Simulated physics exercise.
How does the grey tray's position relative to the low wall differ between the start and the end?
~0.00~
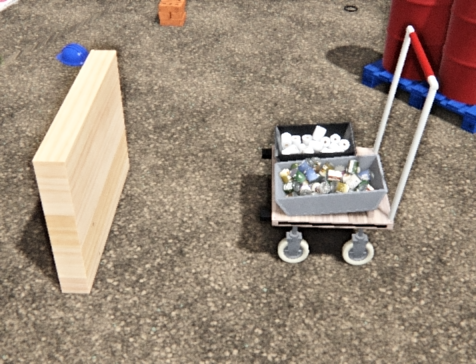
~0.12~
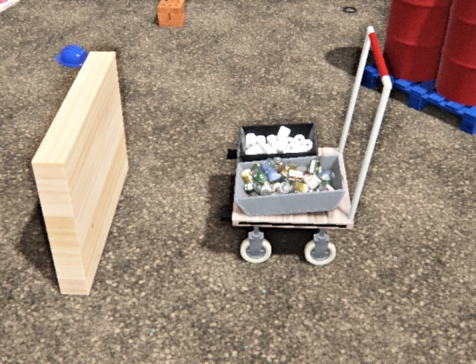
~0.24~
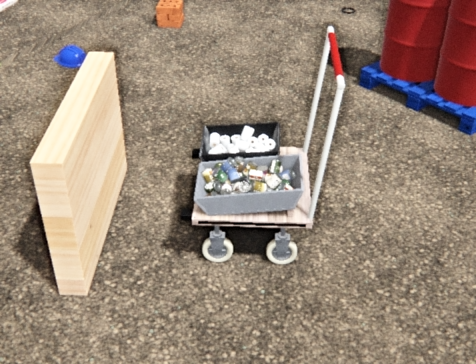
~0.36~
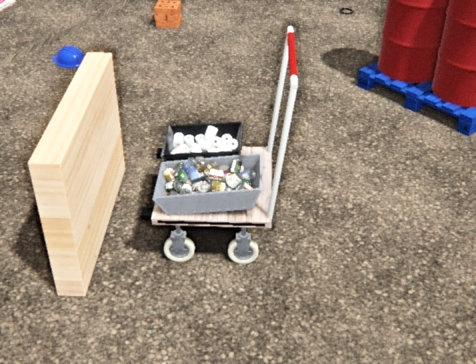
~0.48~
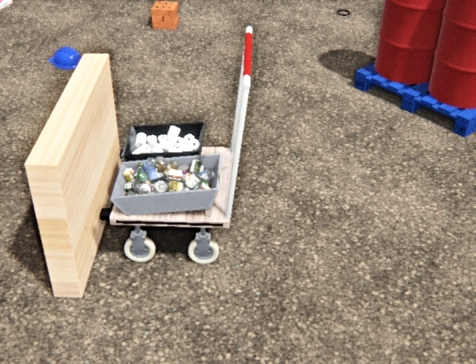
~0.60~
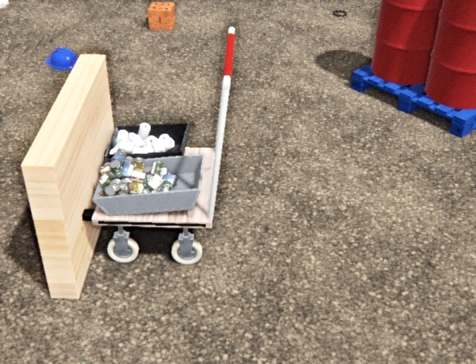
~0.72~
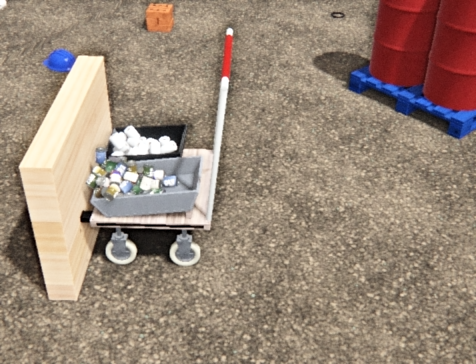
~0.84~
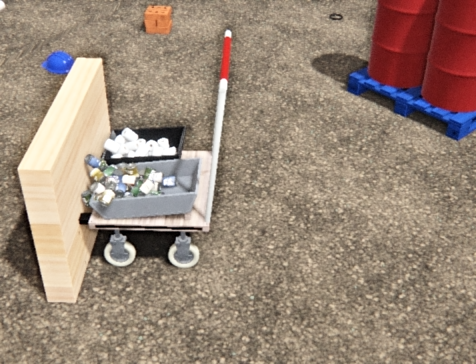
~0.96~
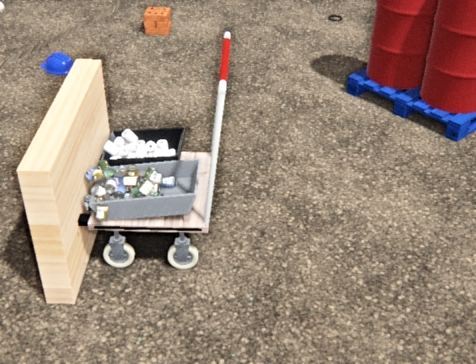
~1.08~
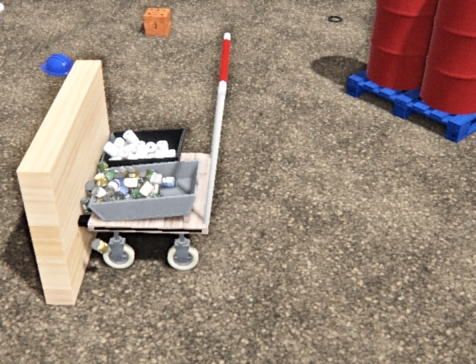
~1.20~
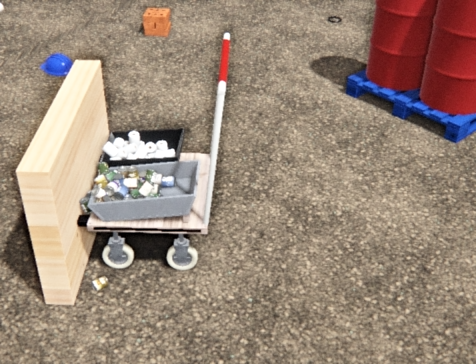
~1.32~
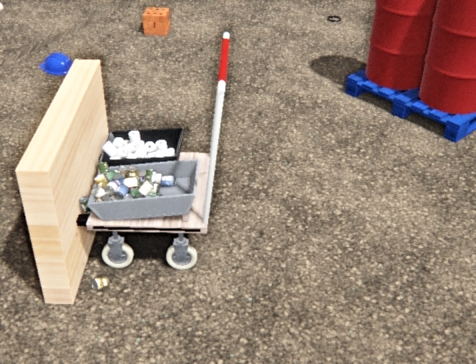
At the start the grey tray is well to the right of the low wall, with open ground between them. By the end it has travelled left on the trolley and sits right beside the wall.
